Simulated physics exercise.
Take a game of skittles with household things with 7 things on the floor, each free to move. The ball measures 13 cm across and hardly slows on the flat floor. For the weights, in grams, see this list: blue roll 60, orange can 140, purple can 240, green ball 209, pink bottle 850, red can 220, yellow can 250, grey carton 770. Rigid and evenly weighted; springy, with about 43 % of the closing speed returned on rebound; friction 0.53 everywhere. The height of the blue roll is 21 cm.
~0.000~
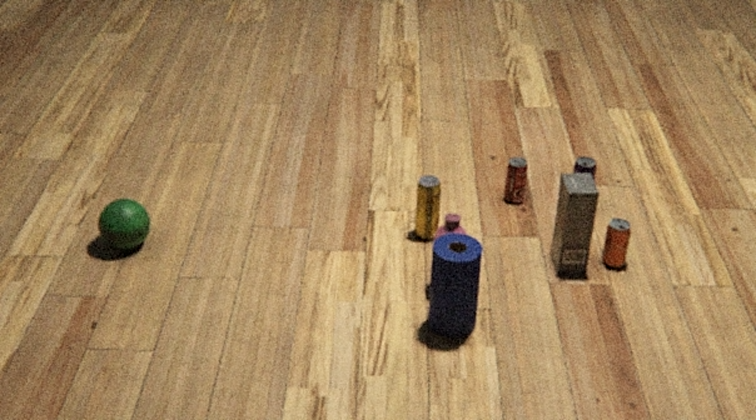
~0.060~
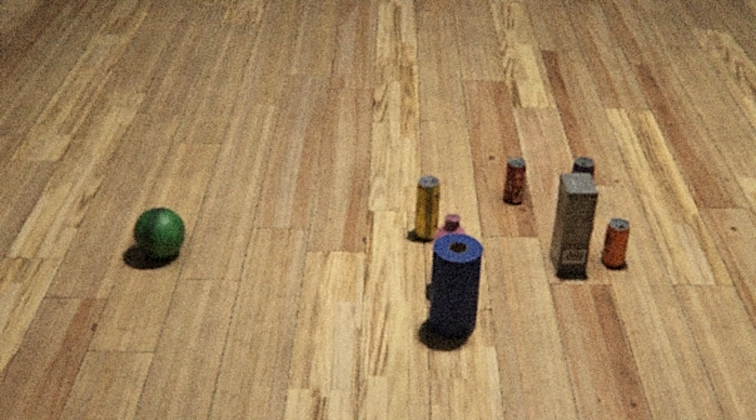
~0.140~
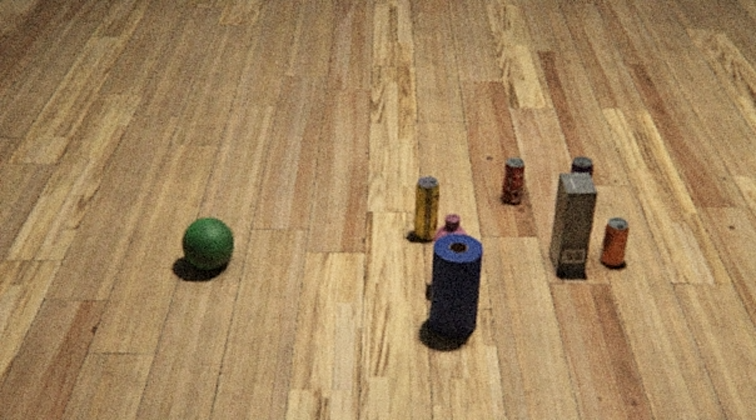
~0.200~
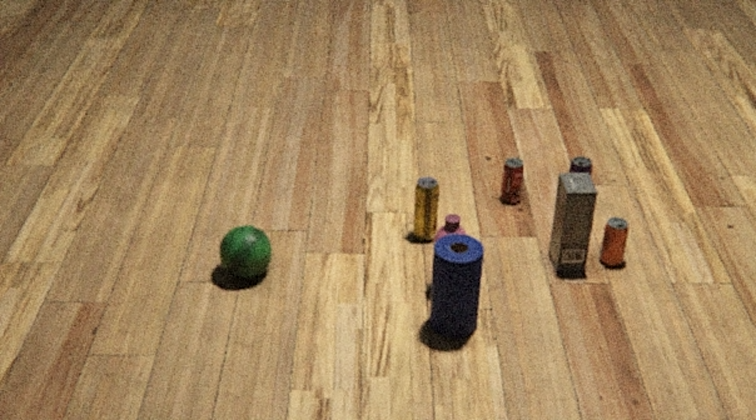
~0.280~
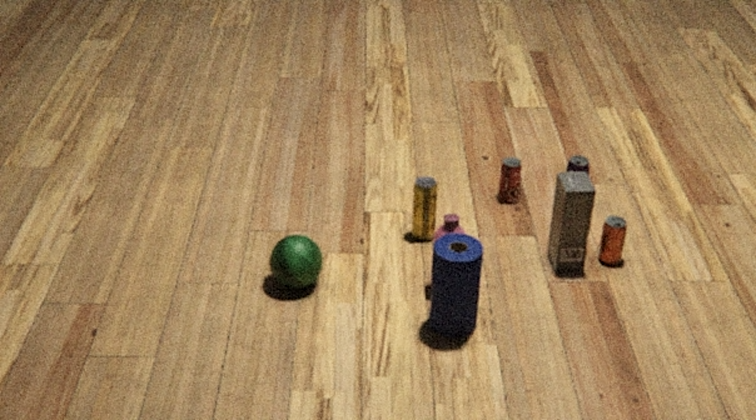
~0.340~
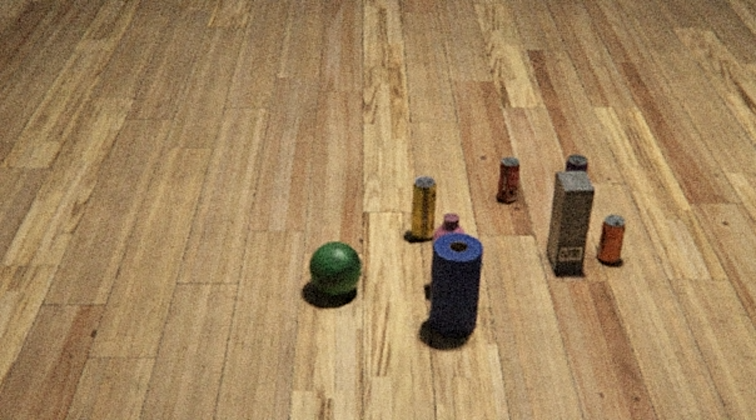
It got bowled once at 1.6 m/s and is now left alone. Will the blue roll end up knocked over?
Yes, it goes over.
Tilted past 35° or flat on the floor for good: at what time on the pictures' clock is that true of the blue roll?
Time: Approximately 0.7 s.
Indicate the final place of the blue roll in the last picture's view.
Around (606, 368).
By 0.74 s, ball 89 cm along; green ball near (463, 322); blue roll tilted 65° near (550, 339).
By 1.84 s, ball 127 cm along; blue roll on its side near (604, 371).
When it is over (3.2 s), lying over on the floor, blue roll; the other 6 within 8 cm of the start. End places, in pixels of the last picture, blue roll near (606, 368).
